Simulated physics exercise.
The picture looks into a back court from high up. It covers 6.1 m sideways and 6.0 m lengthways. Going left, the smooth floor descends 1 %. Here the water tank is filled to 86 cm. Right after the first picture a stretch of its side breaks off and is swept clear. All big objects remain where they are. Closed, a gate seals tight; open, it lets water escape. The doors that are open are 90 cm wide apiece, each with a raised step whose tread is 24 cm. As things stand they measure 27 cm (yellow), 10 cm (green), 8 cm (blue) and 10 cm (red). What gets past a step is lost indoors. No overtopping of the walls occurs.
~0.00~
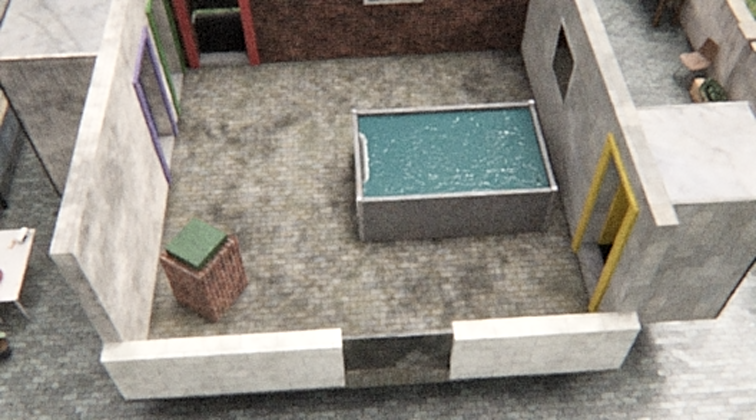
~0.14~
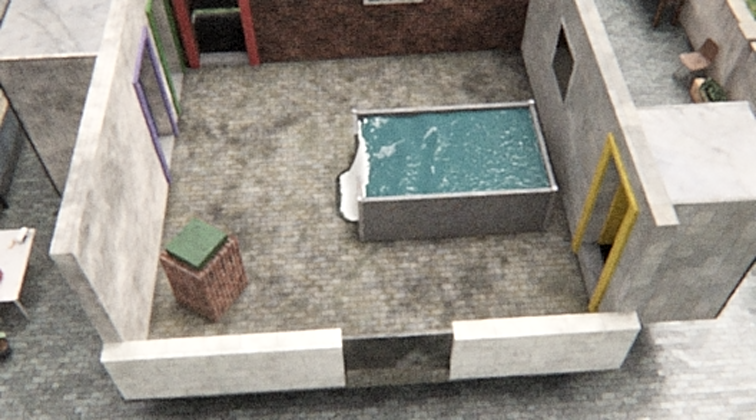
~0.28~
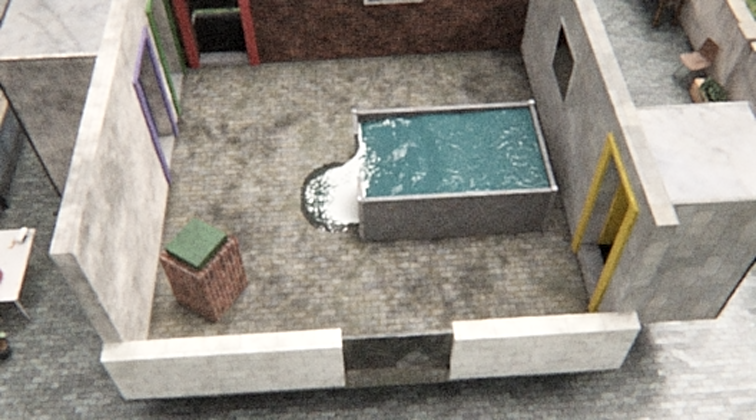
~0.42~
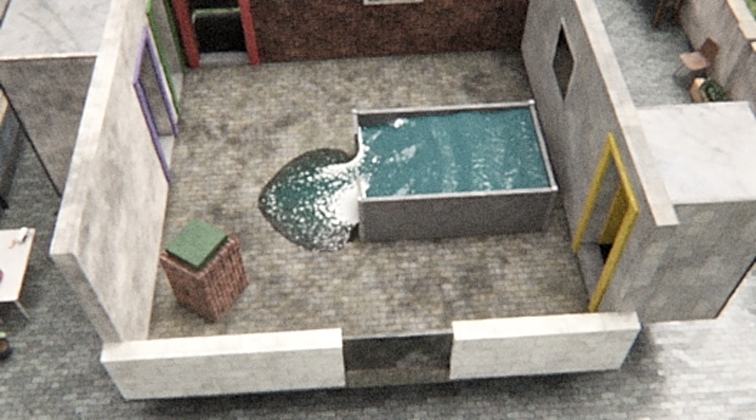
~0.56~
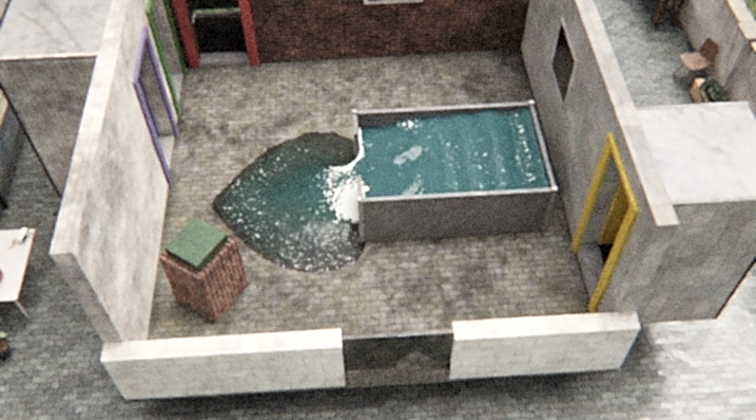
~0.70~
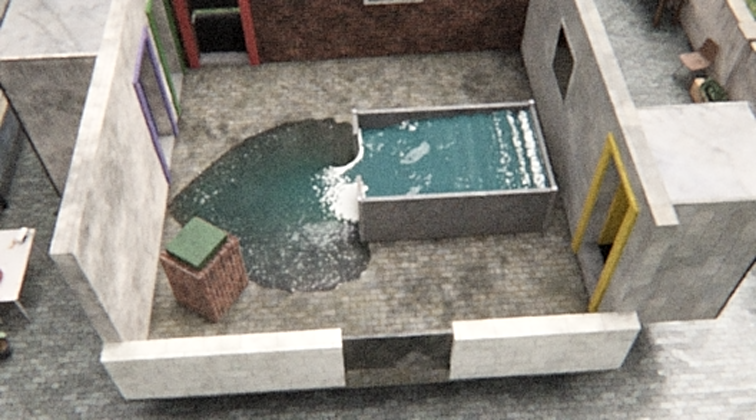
Water pouring through a gap in the left side of a raised tank and spreading leftward across a walled court's paved floor.
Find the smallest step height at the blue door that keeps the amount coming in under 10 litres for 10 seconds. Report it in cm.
The smallest height is roughly 28 cm.
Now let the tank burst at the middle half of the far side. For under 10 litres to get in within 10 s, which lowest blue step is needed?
It needs to be about 16 cm high.
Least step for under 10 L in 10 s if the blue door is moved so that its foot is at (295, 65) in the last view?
It needs about 8.5 cm.
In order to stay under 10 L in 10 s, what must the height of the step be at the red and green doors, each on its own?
You'd want about 21 centimetres at red and about 24 centimetres at green.
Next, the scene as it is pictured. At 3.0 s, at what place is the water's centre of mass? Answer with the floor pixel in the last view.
Centre estimate: (347, 199) px, approximately.
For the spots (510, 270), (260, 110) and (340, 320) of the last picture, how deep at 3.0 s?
Roughly 0, 2 and 2 cm, in turn.
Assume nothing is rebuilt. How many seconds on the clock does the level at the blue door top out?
At roughly 2.0 s.
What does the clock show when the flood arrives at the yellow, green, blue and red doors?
Arrives: Yellow 5.5 s / green 1.4 s / blue 0.9 s / red 1.8 s.
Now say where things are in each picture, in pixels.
The first picture shows the water tank at (450, 153) is whole and still, 86 cm deep; the blue door at (157, 113) is dry.
In the second picture, the gap is at (361, 183), the front 0.3 m out at (342, 213); the back of the water tank holds 86 cm.
In the third picture, water pours out at (361, 183) and has run 0.8 m, to (306, 209); about 13 cm deep outside, 86 cm at the back.
In the fourth picture, the gap is at (361, 183), the front 1.5 m out at (263, 205); the back of the water tank holds 86 cm.
In the fifth picture, the gap is at (361, 183), the front 2.2 m out at (220, 208); the back of the water tank holds 83 cm.
In the sixth picture, water pours out at (361, 183) and has run 2.8 m, to (177, 211); about 5 cm deep outside, 76 cm at the back; 0.7 m in a straight line remain to the blue door at (157, 113).
After 1.4 s water covers 35 % of the floor, deepest (48 cm) near (353, 200); 21 cm at the blue door, 29 litres in over its 8 cm step.
After 3.0 s water covers 45 % of the floor, deepest (36 cm) near (143, 373); 24 cm at the blue door, 218 litres in over its 8 cm step.
After 10.0 s water covers 100 % of the floor, deepest (15 cm) near (183, 83); 11 cm at the blue door, 440 litres in over its 8 cm step.
At the blue door as built, the water arrived by 1.0 s and peaked near 28 cm at 2.0 s.
With a step of 24.5 cm, 32 litres would have come in within the 10 s; with 33 cm, 1 litre. So under 10 litres takes about 28 cm.
